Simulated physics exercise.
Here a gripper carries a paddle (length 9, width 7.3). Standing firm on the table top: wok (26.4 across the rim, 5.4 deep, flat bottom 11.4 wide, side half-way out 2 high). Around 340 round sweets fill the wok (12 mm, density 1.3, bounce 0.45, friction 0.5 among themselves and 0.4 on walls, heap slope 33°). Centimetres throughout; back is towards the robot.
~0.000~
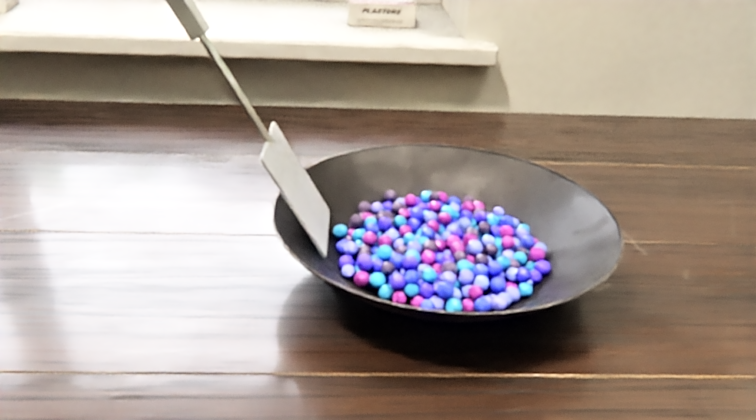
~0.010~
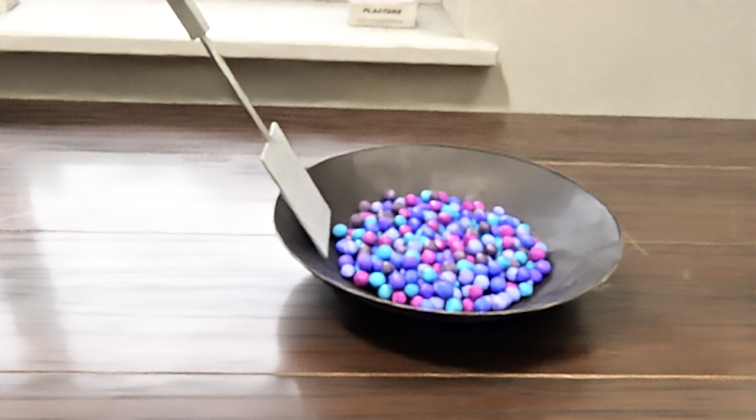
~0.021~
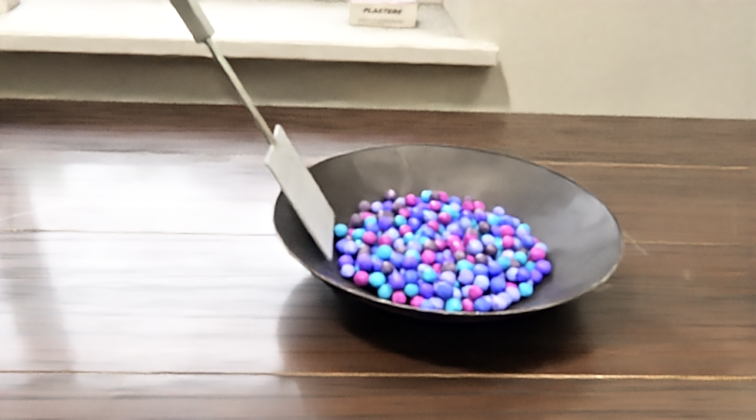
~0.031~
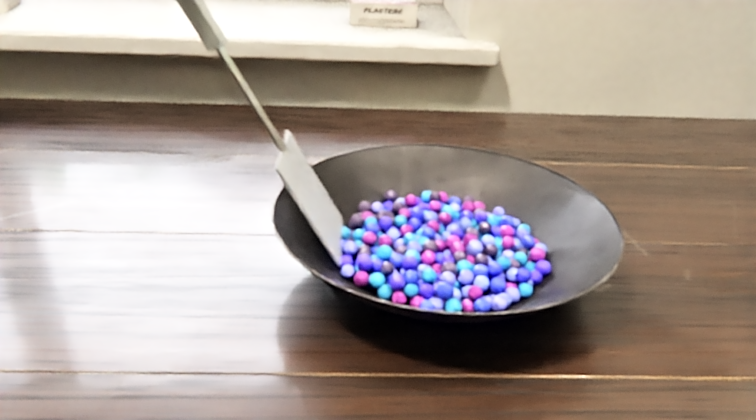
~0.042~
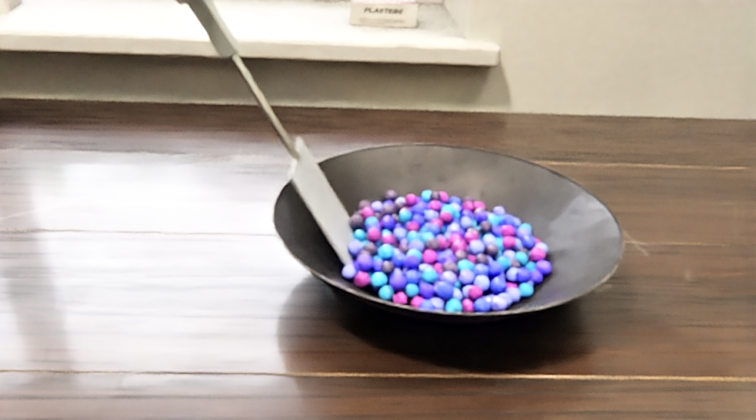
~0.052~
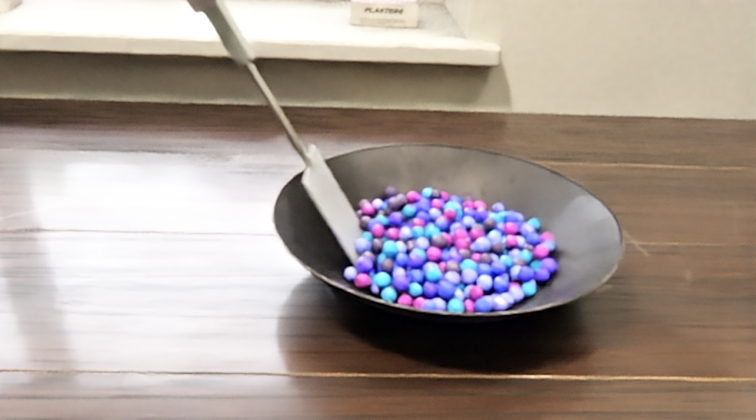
A wide black wok stands on a dark, glossy wooden table, seen from slightly above by a still camera, with a pale wall and a white ledge holding a small box behind. Blue, purple, pink and turquoise round sweets lie heaped inside it, and a grey paddle slants in from the upper left. The paddle slides slowly rightward and slightly down into the heap, nudging the nearest sweets a little.
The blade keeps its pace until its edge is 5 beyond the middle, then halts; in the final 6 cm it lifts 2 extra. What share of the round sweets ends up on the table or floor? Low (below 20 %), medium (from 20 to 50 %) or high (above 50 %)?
On the table or floor the share is low, below 20 %.
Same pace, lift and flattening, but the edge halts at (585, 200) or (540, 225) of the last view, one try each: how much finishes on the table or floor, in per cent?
Some 45 and 35 per cent.
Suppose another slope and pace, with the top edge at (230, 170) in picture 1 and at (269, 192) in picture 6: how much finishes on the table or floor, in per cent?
About 5 per cent.
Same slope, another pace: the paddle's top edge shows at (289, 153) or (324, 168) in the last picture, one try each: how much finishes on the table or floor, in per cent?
Some 0 and 20 per cent.
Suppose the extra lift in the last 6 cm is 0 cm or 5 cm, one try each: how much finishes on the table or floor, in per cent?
Some 10 and 10 per cent.
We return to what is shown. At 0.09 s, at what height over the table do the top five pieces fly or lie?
Roughly 5 cm.
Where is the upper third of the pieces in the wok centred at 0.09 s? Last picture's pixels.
Near (479, 233).
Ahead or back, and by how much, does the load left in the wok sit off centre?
Some 4.0 cm ahead.
After 0.09 s, sloping 61°, highest piece 6 above the table; 344 in the wok.
After 0.13 s, sloping 61°, highest piece 9 above the table; 338 in the wok, 6 on the blade or in flight.
After 0.35 s, sloping 61°, highest piece 7 above the table; 305 in the wok, 32 on the table or floor, 7 on the blade or in flight.
After 1.40 s, sloping 61°, highest piece 6 above the table; 304 in the wok, 40 on the table or floor.
At rest, 304 in the wok, 40 on the table or floor. That is 12 % on the table or floor.
